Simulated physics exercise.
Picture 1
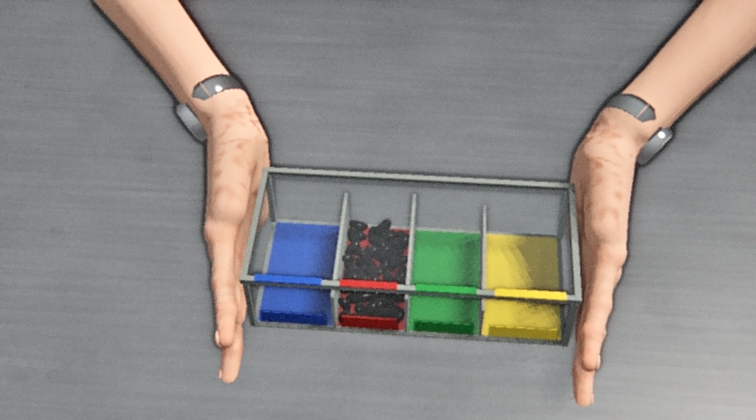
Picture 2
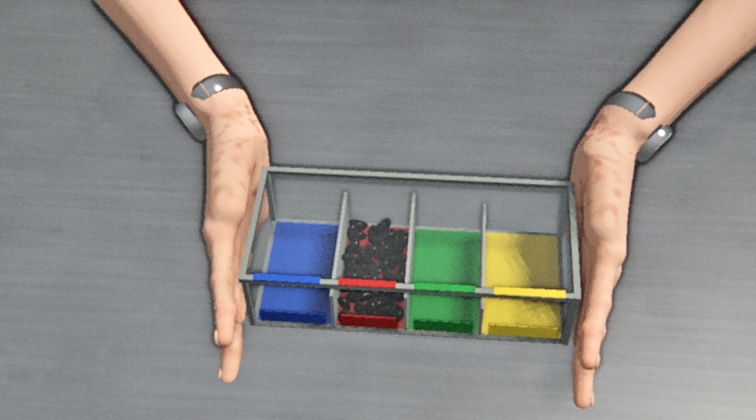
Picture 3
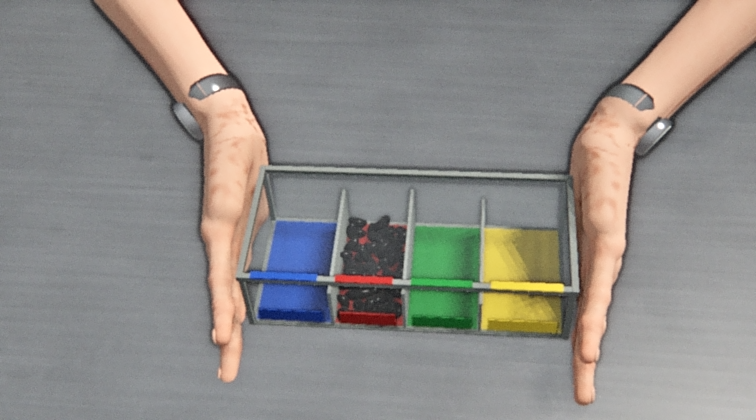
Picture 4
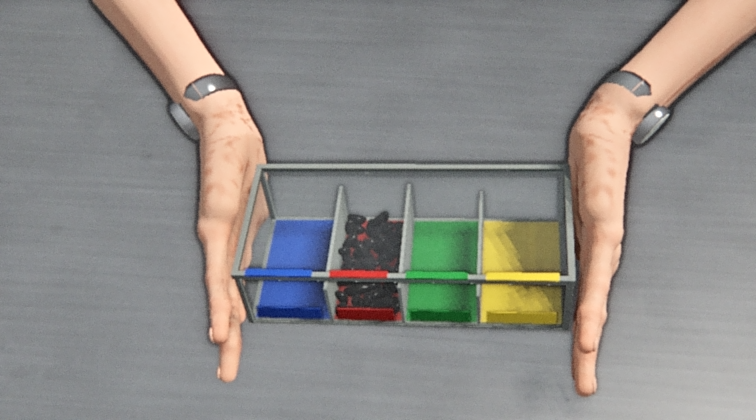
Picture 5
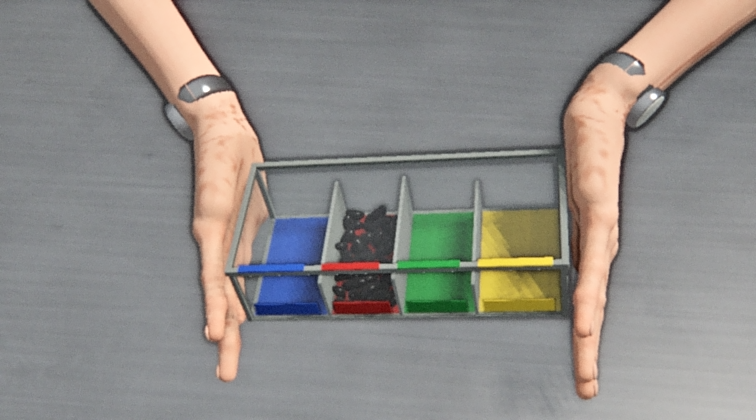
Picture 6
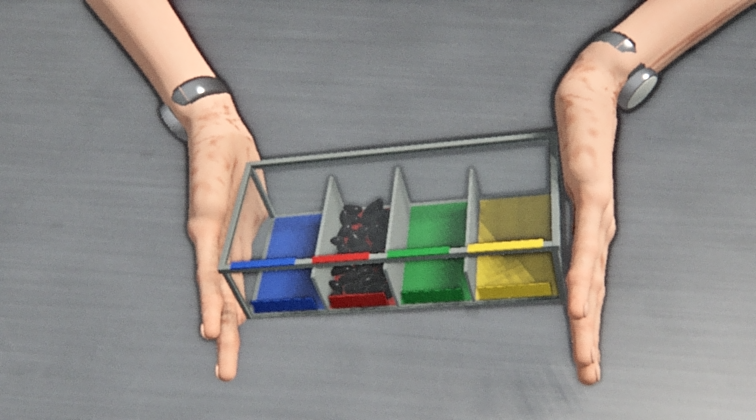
A clear box with blue, red, green and yellow sections, dark beans filling the red one, was held between two hands, which slowly tilted it so its right side rose higher than the left.
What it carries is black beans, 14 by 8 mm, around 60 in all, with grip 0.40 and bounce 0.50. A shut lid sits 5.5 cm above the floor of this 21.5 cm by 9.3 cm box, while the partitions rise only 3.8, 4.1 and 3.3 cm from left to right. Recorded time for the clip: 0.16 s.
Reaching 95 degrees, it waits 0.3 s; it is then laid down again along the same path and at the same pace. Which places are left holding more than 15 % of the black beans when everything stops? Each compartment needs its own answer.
Red compartment: Over, blue compartment: Over, green compartment: Not over, yellow compartment: Not over.
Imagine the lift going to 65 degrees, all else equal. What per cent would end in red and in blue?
Result - red at 100 percent, blue at 0 percent.
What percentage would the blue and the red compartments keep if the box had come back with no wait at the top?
That would leave blue with 45 percent and red with 55 percent.
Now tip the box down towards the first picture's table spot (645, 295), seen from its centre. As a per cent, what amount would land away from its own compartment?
The share would be about 35 percent.
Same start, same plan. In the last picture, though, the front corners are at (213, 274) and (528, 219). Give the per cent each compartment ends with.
Final per cent - red: 35; blue: 65; green: 0; yellow: 0.
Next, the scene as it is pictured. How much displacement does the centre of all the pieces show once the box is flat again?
I'd put the distance at roughly 4.0 cm.
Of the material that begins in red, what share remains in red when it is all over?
Around 50 per cent of it.
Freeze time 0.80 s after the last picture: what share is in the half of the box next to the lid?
Close to 60 in a hundred.
Then, 0.80 s after the last picture, tilt 95 degrees; red 65 %, blue 35 %.
Then, 1.34 s after the last picture, tilt 52 degrees; red 50 %, blue 50 %.
Then, 1.93 s after the last picture, tilt 0 degrees; red 50 %, blue 50 %.
In the end, red 50 %, blue 50 %, green 0 %, yellow 0 %.
